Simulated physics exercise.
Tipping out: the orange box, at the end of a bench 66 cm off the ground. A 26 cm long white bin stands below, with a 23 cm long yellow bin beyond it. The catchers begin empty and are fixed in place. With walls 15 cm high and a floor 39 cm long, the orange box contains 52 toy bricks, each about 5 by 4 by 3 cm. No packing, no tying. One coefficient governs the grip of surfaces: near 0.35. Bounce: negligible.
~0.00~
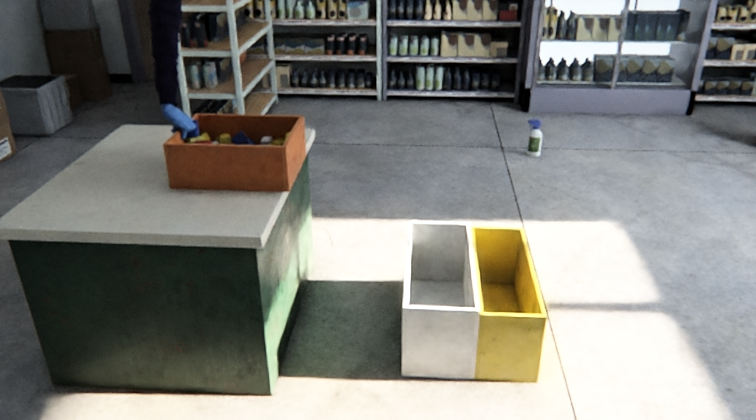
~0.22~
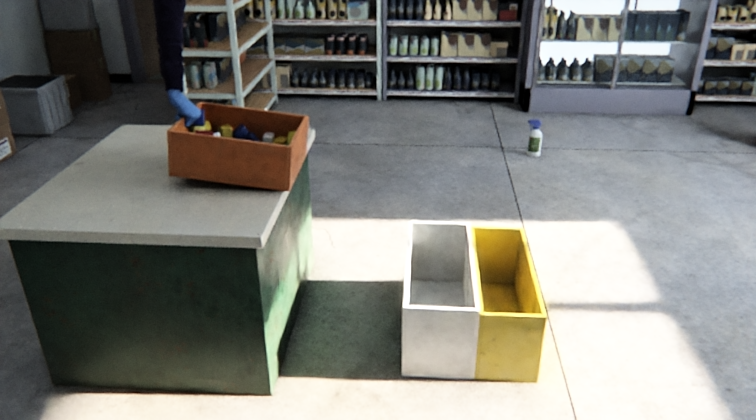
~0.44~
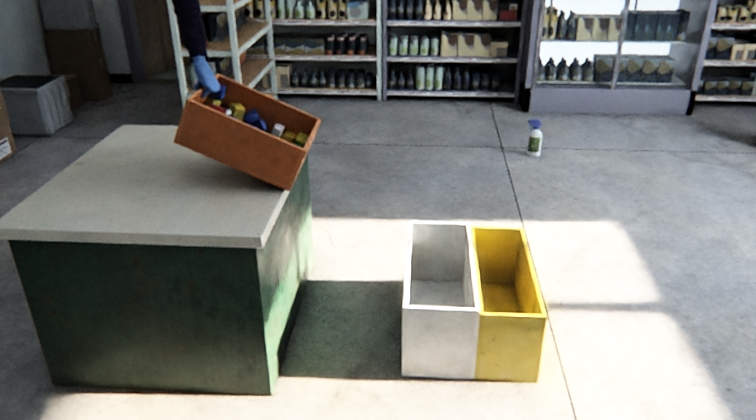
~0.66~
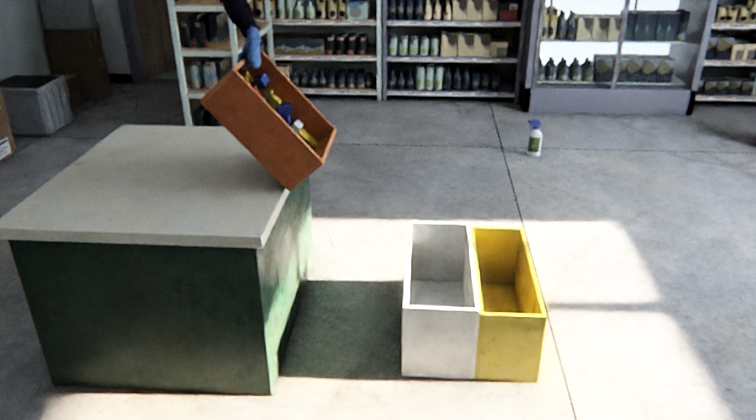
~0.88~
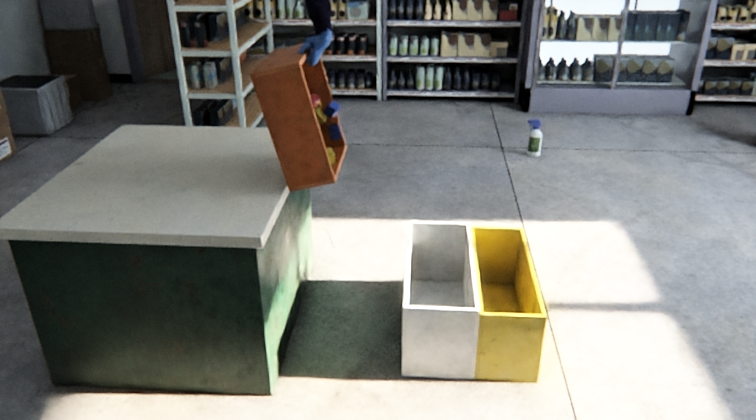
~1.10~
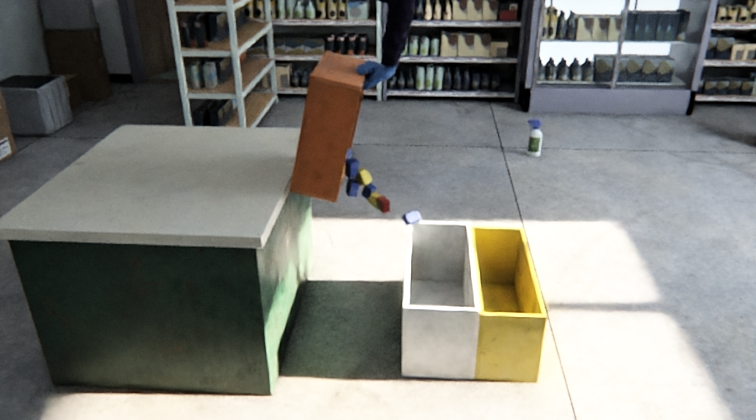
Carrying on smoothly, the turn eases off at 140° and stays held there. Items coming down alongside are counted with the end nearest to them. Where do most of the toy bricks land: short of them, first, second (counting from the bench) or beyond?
Short.
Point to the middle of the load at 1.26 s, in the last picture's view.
Centre: Approx. (344, 165).
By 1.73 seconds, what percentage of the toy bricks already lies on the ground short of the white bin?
About 65 per cent.
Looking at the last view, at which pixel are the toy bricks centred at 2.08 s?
Around (388, 316).
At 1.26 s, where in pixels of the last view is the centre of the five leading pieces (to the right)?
(412, 281).
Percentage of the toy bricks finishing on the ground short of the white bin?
About 85 per cent.
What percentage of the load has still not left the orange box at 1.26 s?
Near 80 per cent, give or take.
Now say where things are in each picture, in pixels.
In the first picture (we follow the rim corner now nearest the camera), orange box at (282, 146); white bin at (476, 309); tilt 0°; nothing out yet.
Orange box at (288, 146); tilt 7°, in the second picture.
Orange box at (303, 149); tilt 24°, in the third picture.
Orange box at (321, 160); tilt 49°, in the fourth picture.
Orange box at (335, 178); tilt 76°, in the fifth picture.
Orange box at (337, 199); white bin at (476, 309); tilt 103°; 8 out, the lowest brick at (412, 218), in the sixth picture.
After 1.26 s, tilt 120°; 41 still in the orange box, 2 in the white bin, 1 on the ground short of the white bin and 8 in the air.
After 1.45 s, tilt 134°; 9 still in the orange box, 2 in the white bin, 8 on the ground short of the white bin and 33 in the air.
After 1.73 s, tilt 140°; 8 in the white bin, 35 on the ground short of the white bin and 9 in the air.
Outcome (at 2.08 s), 8 in the white bin and 44 on the ground short of the white bin.
